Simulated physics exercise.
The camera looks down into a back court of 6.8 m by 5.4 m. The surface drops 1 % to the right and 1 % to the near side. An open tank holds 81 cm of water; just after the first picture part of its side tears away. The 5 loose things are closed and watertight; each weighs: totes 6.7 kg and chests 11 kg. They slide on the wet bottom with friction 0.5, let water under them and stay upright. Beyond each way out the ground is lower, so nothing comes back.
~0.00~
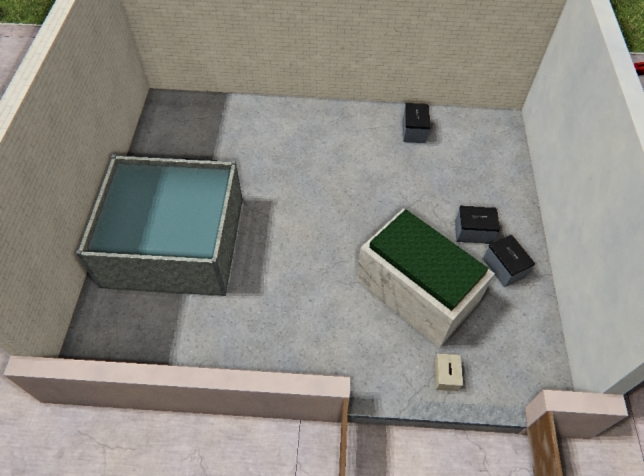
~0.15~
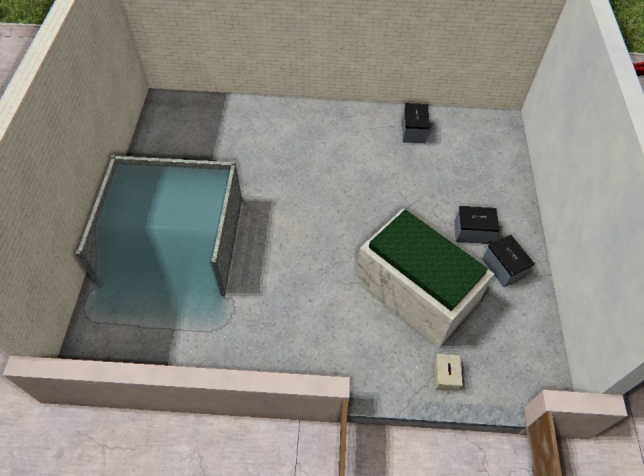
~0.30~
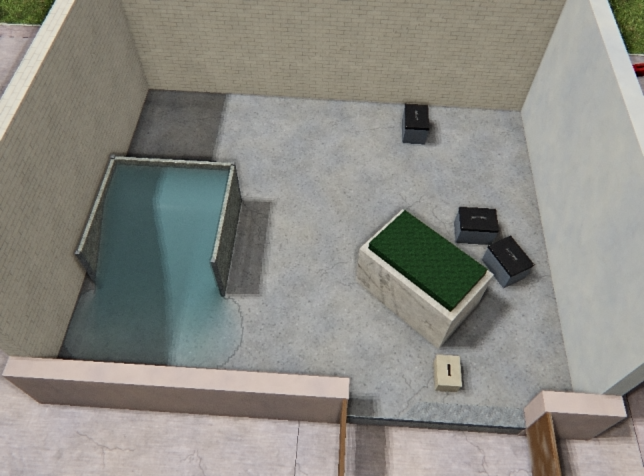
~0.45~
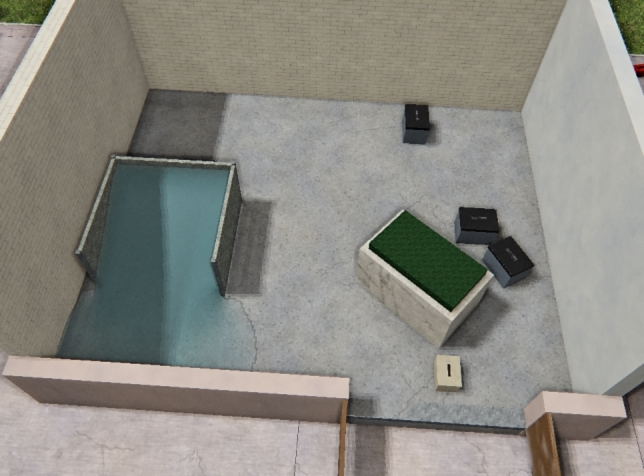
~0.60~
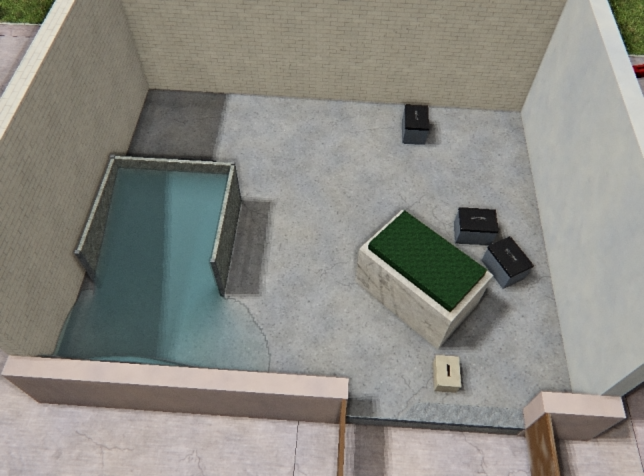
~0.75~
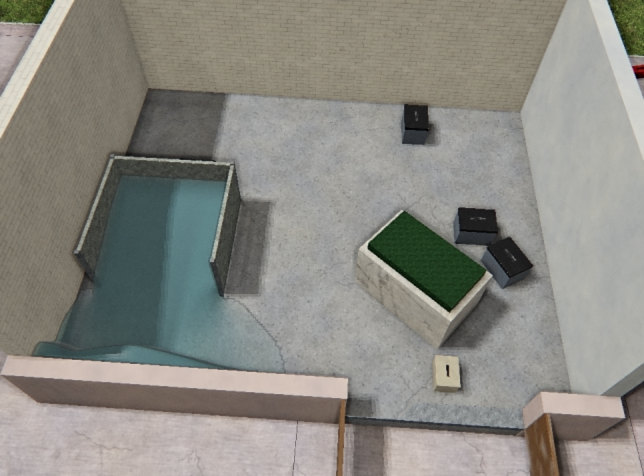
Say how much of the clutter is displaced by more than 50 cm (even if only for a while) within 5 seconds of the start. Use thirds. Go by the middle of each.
It is not even a third.
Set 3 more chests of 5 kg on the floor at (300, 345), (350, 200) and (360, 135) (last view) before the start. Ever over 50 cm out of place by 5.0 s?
In turn: Past it, more, under.
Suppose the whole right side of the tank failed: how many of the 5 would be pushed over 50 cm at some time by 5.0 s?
Then 4.
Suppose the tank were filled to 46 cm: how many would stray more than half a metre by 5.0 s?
In that case 1 of them.
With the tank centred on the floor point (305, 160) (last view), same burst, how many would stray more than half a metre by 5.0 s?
In that case 2 of them.
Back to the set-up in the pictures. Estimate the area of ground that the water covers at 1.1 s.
Roughly 7.0 m2.
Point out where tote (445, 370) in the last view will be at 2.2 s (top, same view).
Near (547, 383).
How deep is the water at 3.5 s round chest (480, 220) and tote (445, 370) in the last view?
About 0 and 11 cm.
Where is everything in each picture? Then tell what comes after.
The first frame shows a tote at (450, 369) rests on the ground; a chest at (480, 217) rests on the ground; 2.7 m2 under water; 0 of 5 have shifted.
The second frame shows a tote at (449, 369) rests on the ground; a chest at (479, 217) rests on the ground; 3.9 m2 under water; 0 of 5 have shifted.
The third frame shows a tote at (449, 370) rests on the ground; a chest at (479, 218) rests on the ground; water covers 5.2 m2; 0 of 5 have shifted.
The fourth frame shows a tote at (449, 370), on the bottom; a chest at (479, 219), on the bottom; water covers 6.0 m2; 0 of 5 have shifted.
The fifth frame shows a tote at (448, 371), on the bottom; a chest at (478, 219) rests on the ground; water covers 6.2 m2; 0 of 5 have shifted.
The sixth frame shows a tote at (447, 371), on the bottom; a chest at (478, 219), on the bottom; 6.3 m2 under water; 0 of 5 have shifted.
After 1.1 s 0 of 5 are over 50 cm from their spots; 0 afloat.
After 2.2 s 1 of 5 are over 50 cm from their spots; 0 afloat.
After 3.5 s 1 of 5 are over 50 cm from their spots; 1 afloat.
After 5.0 s 1 of 5 are over 50 cm from their spots, and 1 have been at some point; 0 afloat.
